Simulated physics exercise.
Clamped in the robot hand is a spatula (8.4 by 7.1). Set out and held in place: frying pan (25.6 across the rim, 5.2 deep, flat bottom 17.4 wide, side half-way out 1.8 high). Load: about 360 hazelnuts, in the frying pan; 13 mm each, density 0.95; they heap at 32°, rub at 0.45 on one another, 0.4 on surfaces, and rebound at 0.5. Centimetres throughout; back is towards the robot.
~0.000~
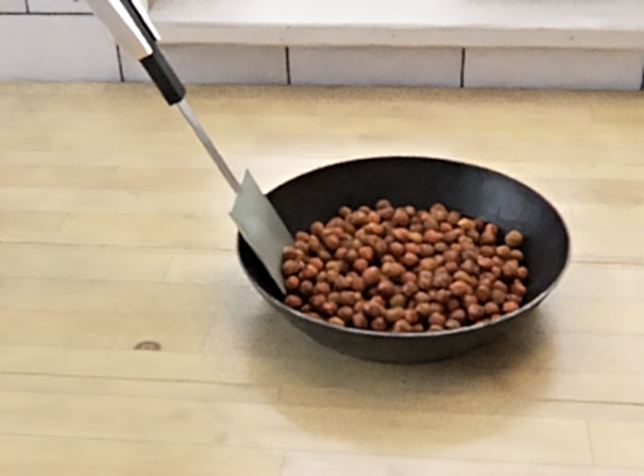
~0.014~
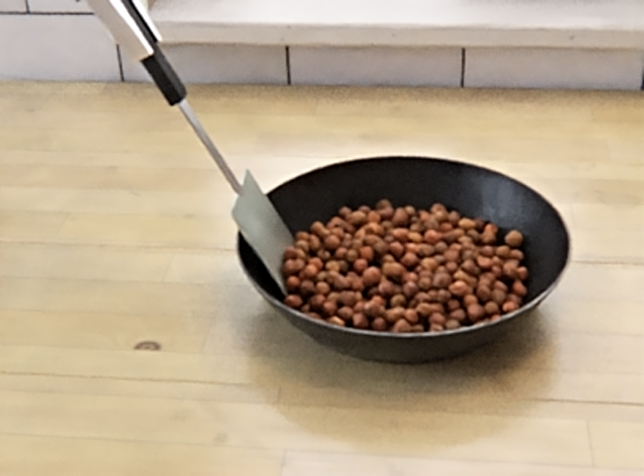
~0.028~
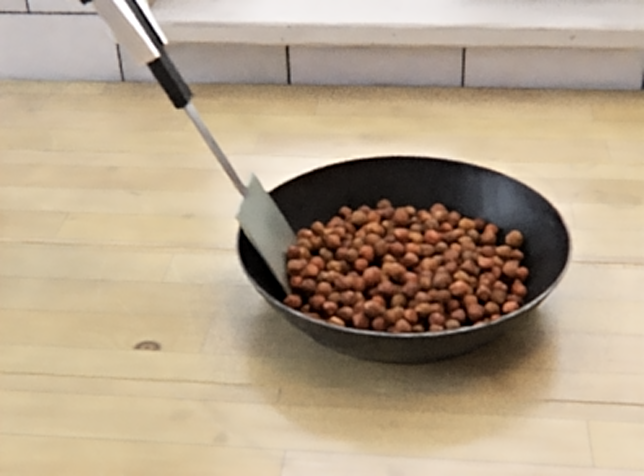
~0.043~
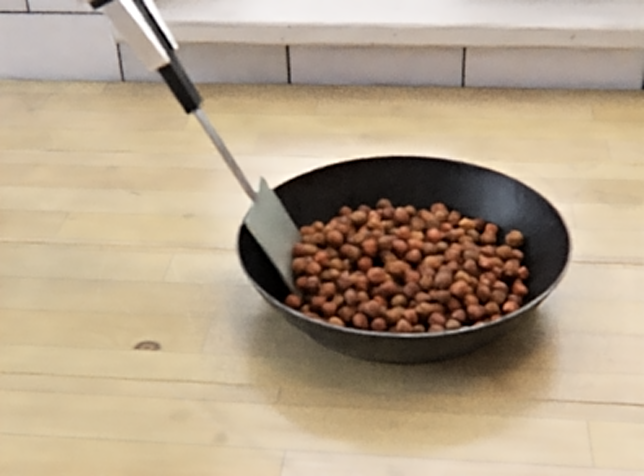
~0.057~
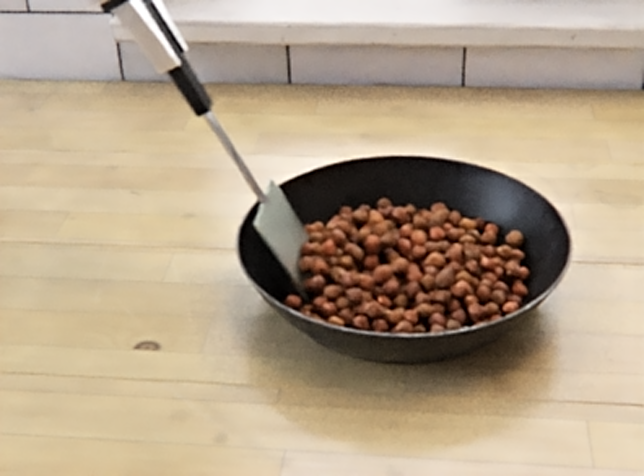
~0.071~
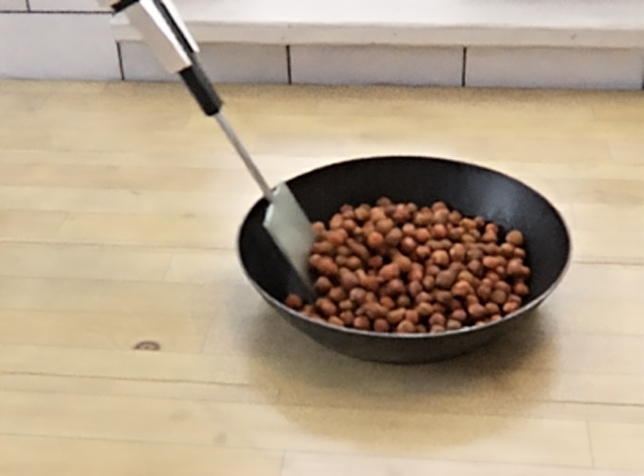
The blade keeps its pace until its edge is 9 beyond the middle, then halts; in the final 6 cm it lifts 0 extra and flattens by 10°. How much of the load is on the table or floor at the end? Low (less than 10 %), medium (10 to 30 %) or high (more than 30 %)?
A low share, less than 10 %, ends on the table or floor.
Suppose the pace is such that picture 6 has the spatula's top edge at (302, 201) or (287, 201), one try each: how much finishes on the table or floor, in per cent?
Some 20 and 15 per cent.
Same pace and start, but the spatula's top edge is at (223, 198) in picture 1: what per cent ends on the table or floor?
About 5 per cent.
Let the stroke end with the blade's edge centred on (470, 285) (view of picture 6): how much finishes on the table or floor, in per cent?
About 0 per cent.
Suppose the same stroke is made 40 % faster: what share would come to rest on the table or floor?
In that case some 15 per cent.
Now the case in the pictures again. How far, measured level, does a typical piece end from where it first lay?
Roughly 3 cm.
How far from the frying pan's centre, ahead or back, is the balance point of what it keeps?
About 3.5 cm ahead.
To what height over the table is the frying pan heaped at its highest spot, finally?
About 7.0 cm.
After 0.18 s, sloping 63°, highest piece 5 above the table; 358 in the frying pan.
After 0.28 s, sloping 60°, highest piece 6 above the table; 358 in the frying pan.
After 0.53 s, sloping 53°, highest piece 7 above the table; 337 in the frying pan, 17 on the table or floor, 4 on the blade or in flight.
After 1.58 s, sloping 53°, highest piece 6 above the table; 335 in the frying pan, 23 on the table or floor.
At rest, 335 in the frying pan, 23 on the table or floor. That is 6 % on the table or floor.
